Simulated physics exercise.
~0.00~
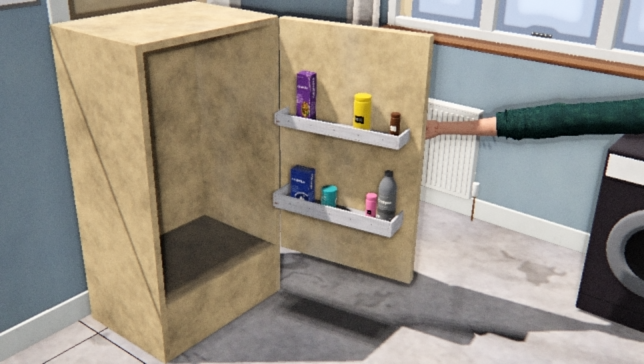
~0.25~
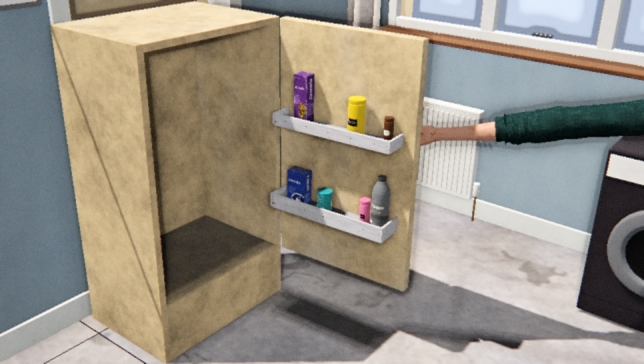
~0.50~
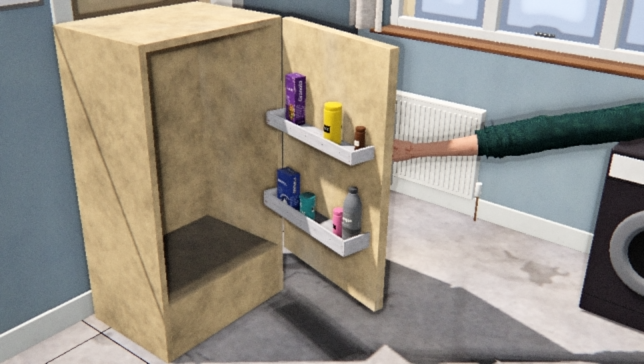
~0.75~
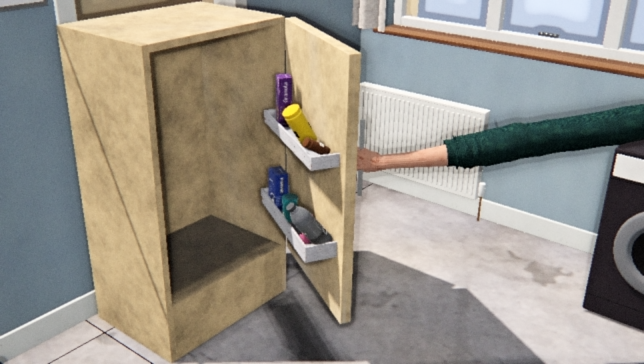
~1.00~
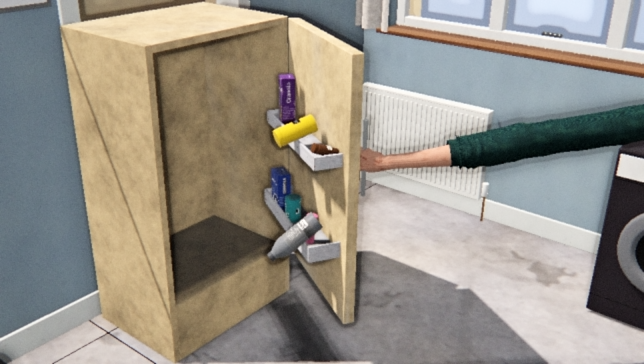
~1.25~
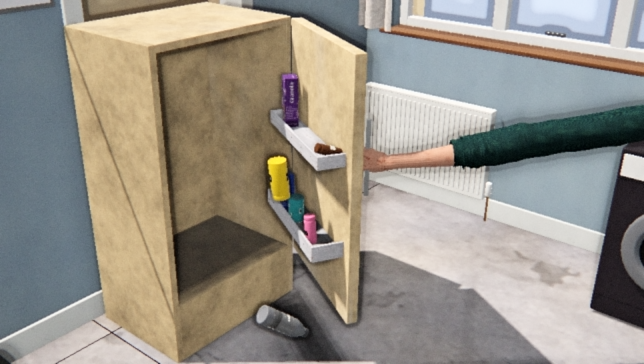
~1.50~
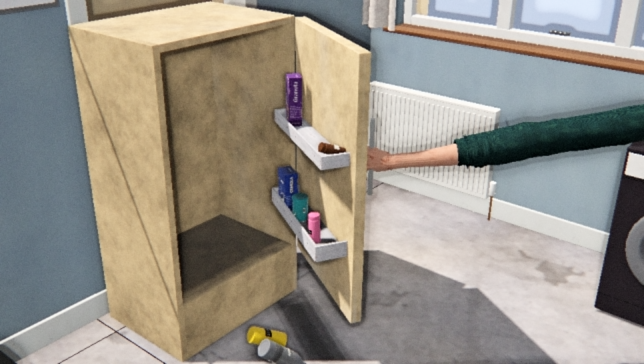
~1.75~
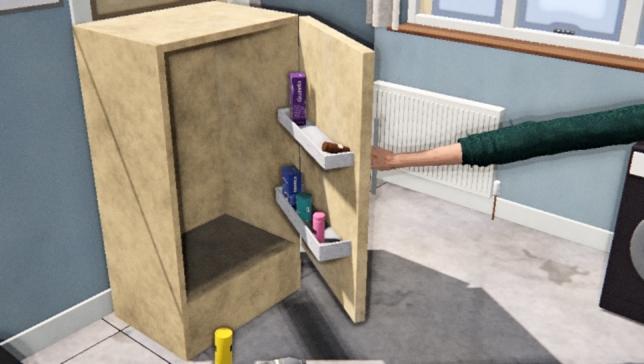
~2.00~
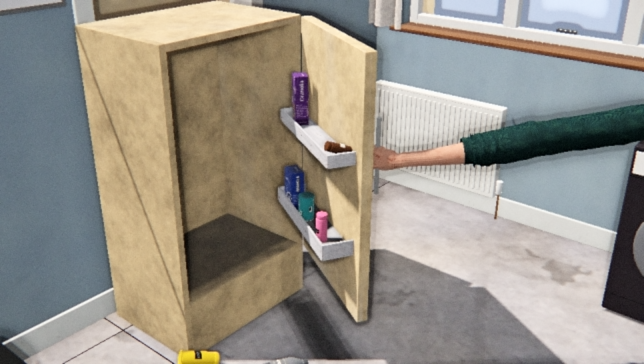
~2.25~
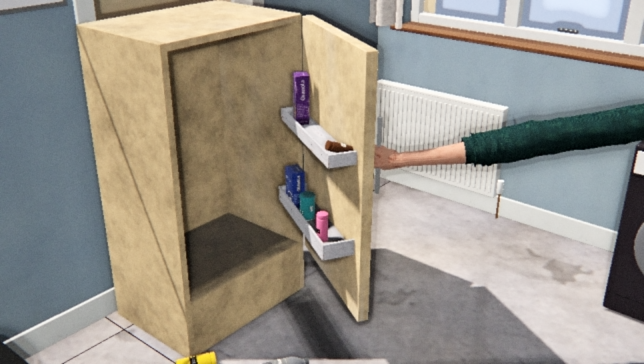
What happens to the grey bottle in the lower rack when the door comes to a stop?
The grey bottle tips over, falls out of the lower rack and lands on the floor.
